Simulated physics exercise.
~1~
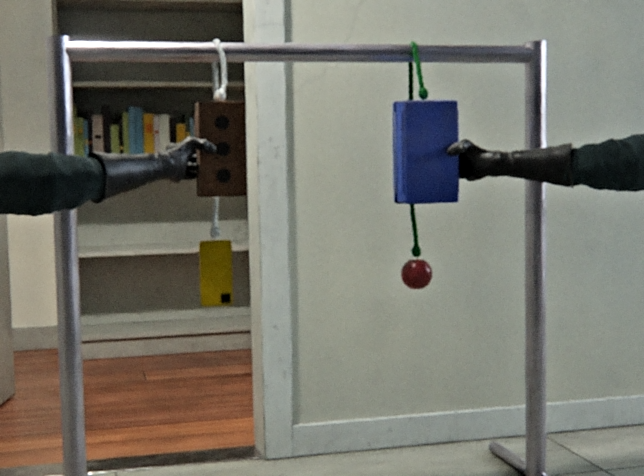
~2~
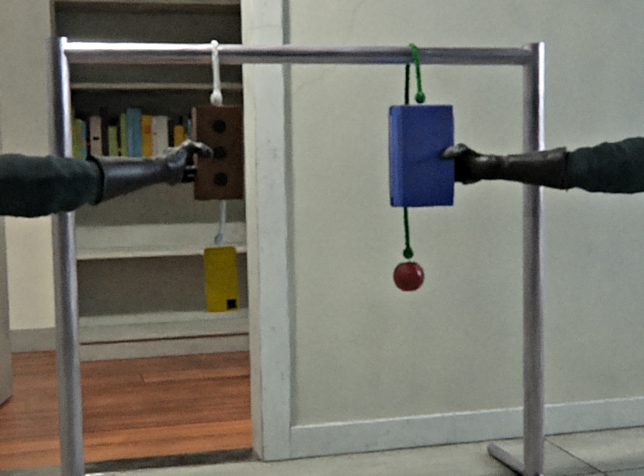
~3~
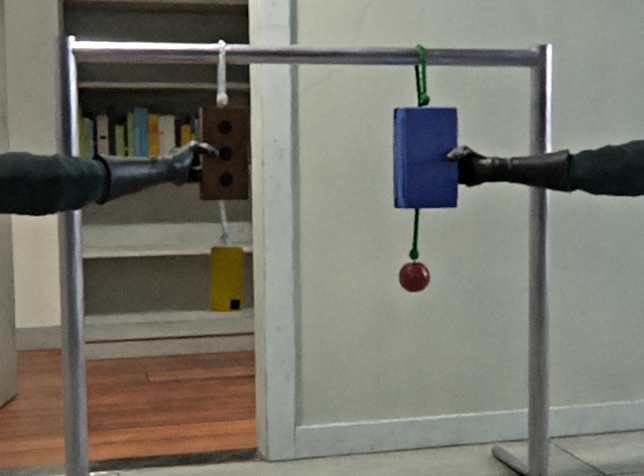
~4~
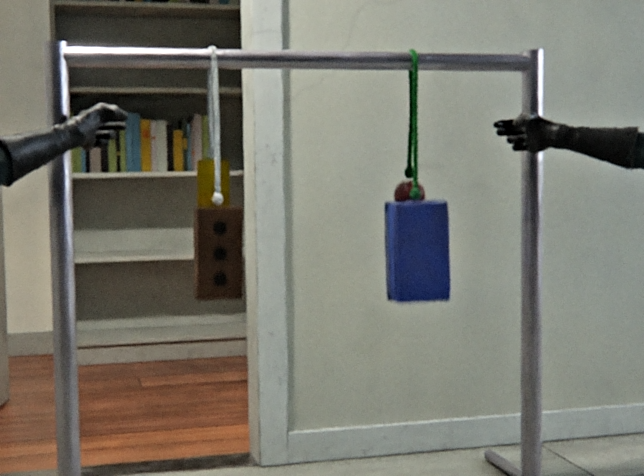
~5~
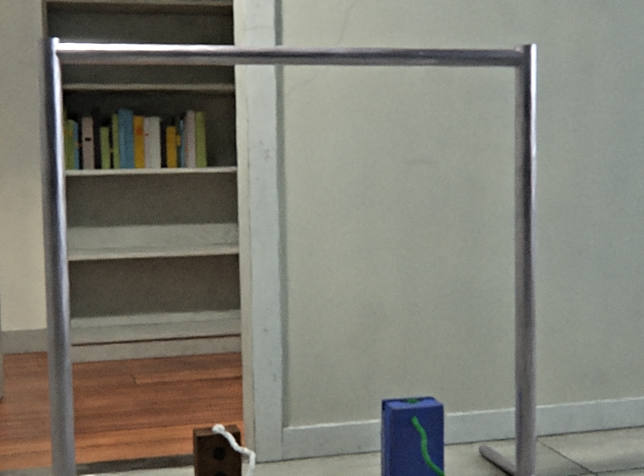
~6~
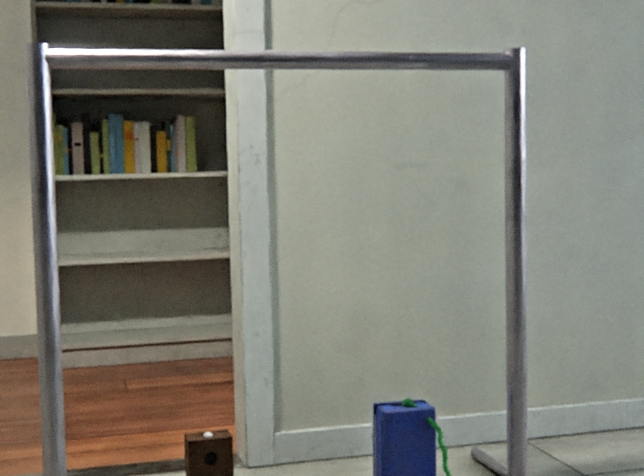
The video shows two dark hands holding a brown brick and a blue case on ropes looped over a metal rail, with a yellow phone and a red apple hanging below. The hands let go, the small items rise as the brick and case drop, and both end up on the floor.
